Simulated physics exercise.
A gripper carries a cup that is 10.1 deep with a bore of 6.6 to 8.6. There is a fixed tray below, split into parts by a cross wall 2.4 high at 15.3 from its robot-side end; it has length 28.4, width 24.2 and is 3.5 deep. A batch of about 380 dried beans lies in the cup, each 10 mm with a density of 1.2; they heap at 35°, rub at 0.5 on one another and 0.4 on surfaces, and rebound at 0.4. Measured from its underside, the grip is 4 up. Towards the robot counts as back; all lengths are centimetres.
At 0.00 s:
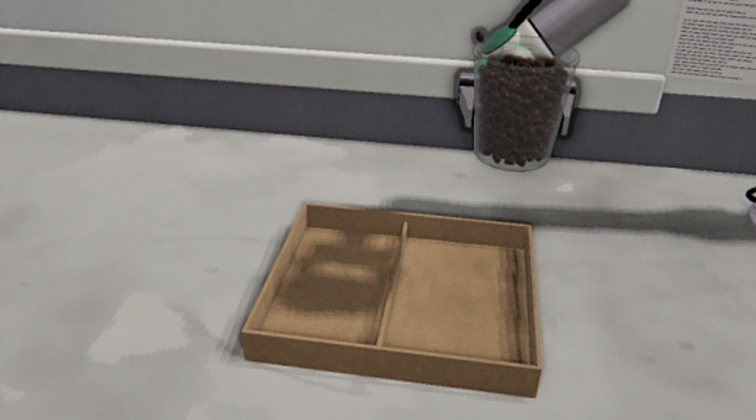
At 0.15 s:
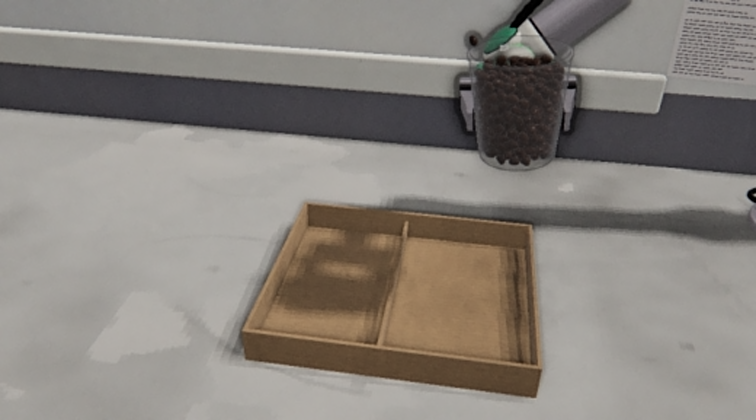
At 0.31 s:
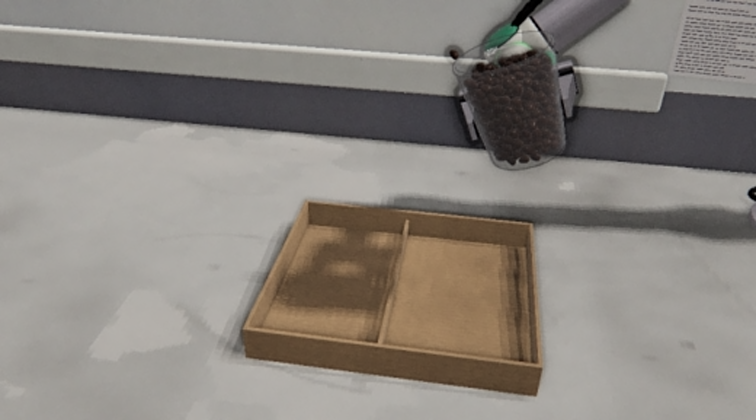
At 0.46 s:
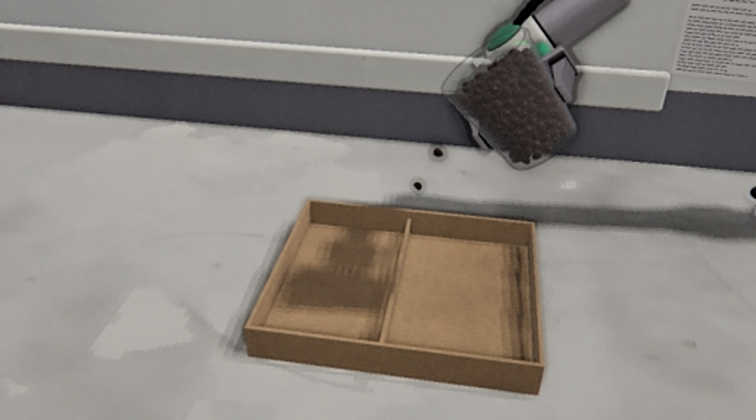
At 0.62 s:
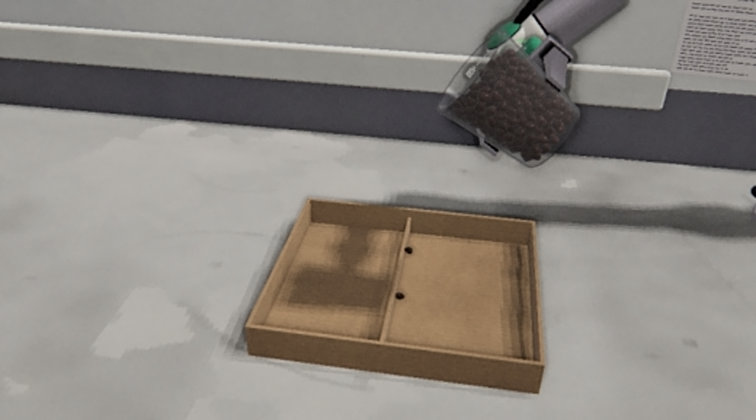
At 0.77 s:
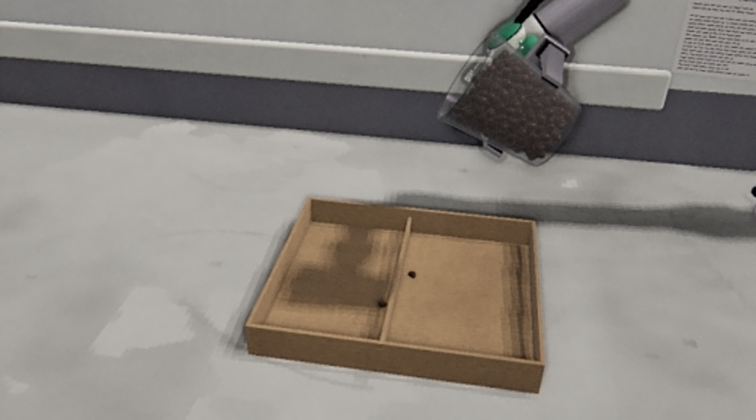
Gripper tilting a clear cup of dark beans leftward, two beans dropping into a divided tray and settling either side.
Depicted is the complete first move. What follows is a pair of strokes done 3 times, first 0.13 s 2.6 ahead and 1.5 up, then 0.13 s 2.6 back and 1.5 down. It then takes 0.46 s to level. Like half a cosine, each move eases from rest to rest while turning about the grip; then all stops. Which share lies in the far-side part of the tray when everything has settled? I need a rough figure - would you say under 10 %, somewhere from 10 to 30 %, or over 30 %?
I would say somewhere from 10 to 30 %.
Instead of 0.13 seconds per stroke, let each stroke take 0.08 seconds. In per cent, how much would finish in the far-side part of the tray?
About 50 per cent in that case.
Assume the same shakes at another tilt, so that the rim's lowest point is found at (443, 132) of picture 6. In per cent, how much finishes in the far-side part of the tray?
That comes to some 40 percent.
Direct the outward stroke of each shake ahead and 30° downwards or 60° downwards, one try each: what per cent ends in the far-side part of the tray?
Result: Approx. 5 % and 0 %, one try each.
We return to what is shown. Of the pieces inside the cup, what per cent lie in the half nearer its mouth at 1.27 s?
Near 50 in a hundred.
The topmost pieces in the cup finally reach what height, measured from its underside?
10.0 cm.
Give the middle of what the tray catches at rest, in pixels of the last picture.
In the final picture, somewhere near (369, 283).
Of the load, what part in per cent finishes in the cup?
Around 80 per cent.
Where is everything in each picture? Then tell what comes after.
Cup middle at (518, 107), level; upper third of the load around (520, 82), from x 480 to 565, top at y 35; 379 in the cup, in the first frame.
Cup middle at (518, 106), tilted 6° forward; upper third of the load around (522, 81), from x 475 to 560, top at y 40, in the second frame.
Cup middle at (516, 105), tilted 21° forward; upper third of the load around (519, 81), from x 455 to 555, top at y 55; 378 in the cup, 1 in flight or on a rim, in the third frame.
Cup middle at (515, 105), tilted 39° forward; upper third of the load around (514, 83), from x 420 to 565, top at y 50; 377 in the cup, 2 in flight or on a rim, in the fourth frame.
Cup middle at (513, 106), tilted 54° forward; upper third of the load around (511, 85), from x 400 to 570, top at y 55; 377 in the cup, 2 in the robot-side part, in the fifth frame.
Cup middle at (513, 106), tilted 60° forward; upper third of the load around (509, 85), from x 380 to 570, top at y 55; 377 in the cup, 1 in the robot-side part, 1 in the far-side part, in the sixth frame.
After 1.27 s, tilted 60° forward, highest piece 26 above the table; 325 in the cup, 25 in the far-side part, 9 in the robot-side part, 20 in flight or on a rim.
After 1.76 s, tilted 34° forward, highest piece 27 above the table; 295 in the cup, 55 in the far-side part, 29 in the robot-side part.
After 2.21 s, level, highest piece 30 above the table; 295 in the cup, 55 in the far-side part, 29 in the robot-side part.
After 3.26 s, level, highest piece 30 above the table; 295 in the cup, 55 in the far-side part, 29 in the robot-side part.
At rest, 295 in the cup, 55 in the far-side part, 29 in the robot-side part. That is 15 % in the far-side part of the tray.
